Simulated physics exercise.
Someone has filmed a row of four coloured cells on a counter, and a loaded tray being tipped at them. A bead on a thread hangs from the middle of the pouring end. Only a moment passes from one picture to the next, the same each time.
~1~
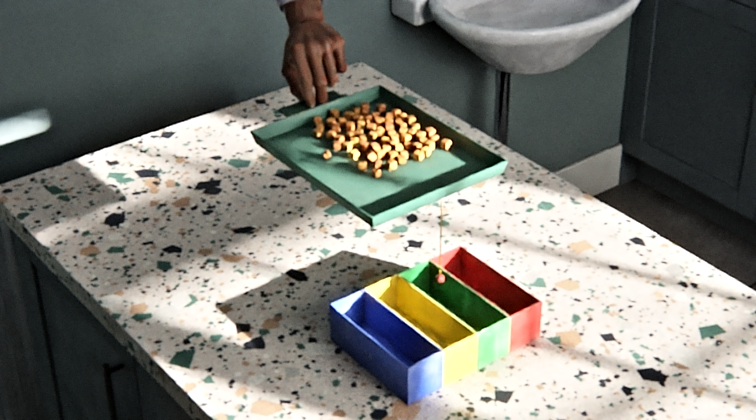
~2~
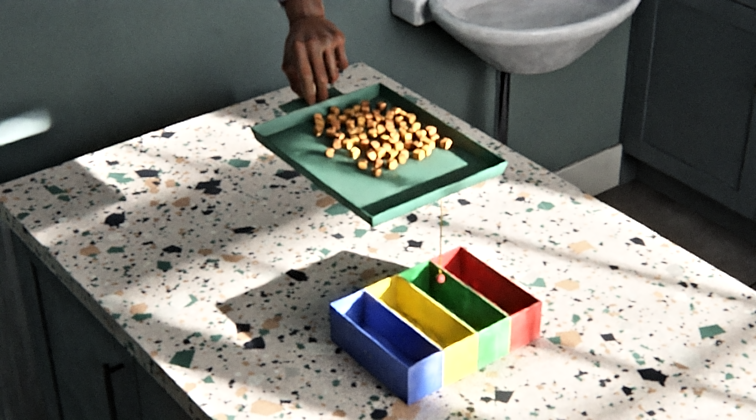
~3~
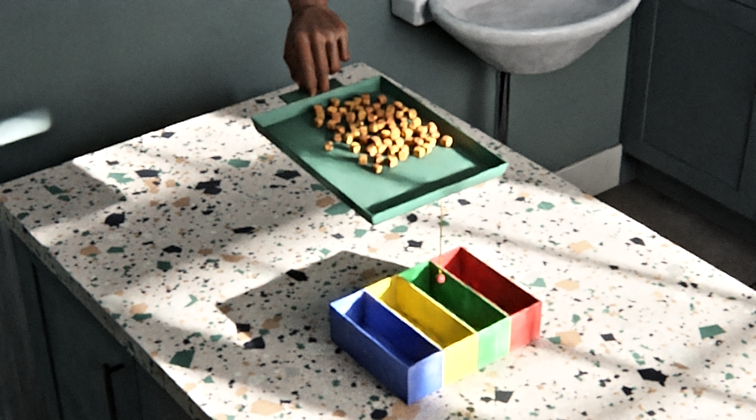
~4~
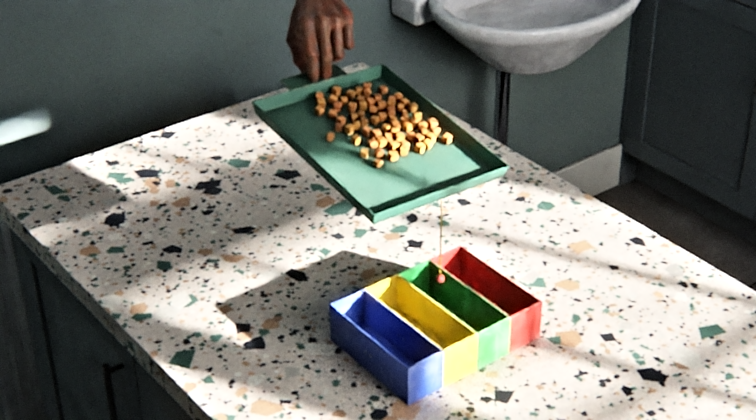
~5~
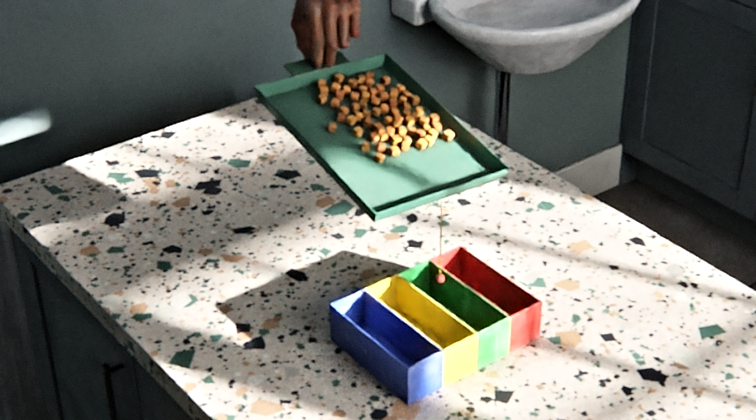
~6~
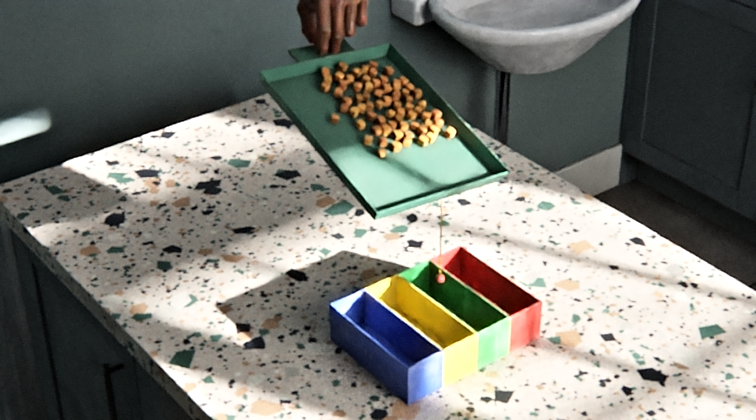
A green tray of brown cubes tilts as a hand raises its far end.
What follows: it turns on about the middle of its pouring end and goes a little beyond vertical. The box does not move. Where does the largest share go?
The red cell gets the most.
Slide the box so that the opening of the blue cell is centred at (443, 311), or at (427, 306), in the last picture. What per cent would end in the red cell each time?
Near 30 % and 40 %.
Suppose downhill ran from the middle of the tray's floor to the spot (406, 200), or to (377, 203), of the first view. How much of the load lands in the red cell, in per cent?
First some 0, then 0 per cent.
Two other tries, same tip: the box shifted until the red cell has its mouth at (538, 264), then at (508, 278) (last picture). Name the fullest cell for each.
First green, then the red cell.
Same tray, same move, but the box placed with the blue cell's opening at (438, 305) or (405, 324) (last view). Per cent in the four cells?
About 100 and 60 per cent.
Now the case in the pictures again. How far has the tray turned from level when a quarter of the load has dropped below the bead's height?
At about 80°.
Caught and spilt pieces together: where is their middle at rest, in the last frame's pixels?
Roughly at (549, 312).
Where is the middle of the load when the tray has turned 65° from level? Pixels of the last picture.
At about (480, 172).
Soon, tray tipped steeply; most on the tray; a small part falling or outside the box.
A while on, tray tipped past a quarter turn; about a quarter on the tray; about a quarter in the red cell; a stray few in the green cell; about half falling or outside the box.
Towards the end, tray tipped past a quarter turn; about a third in the red cell; a stray few in the green cell; about two thirds falling or outside the box.
Finally, tray tipped past a quarter turn; about a third in the red cell; a stray few in the green cell; none in the blue cell; none in the yellow cell; about two thirds outside the box.
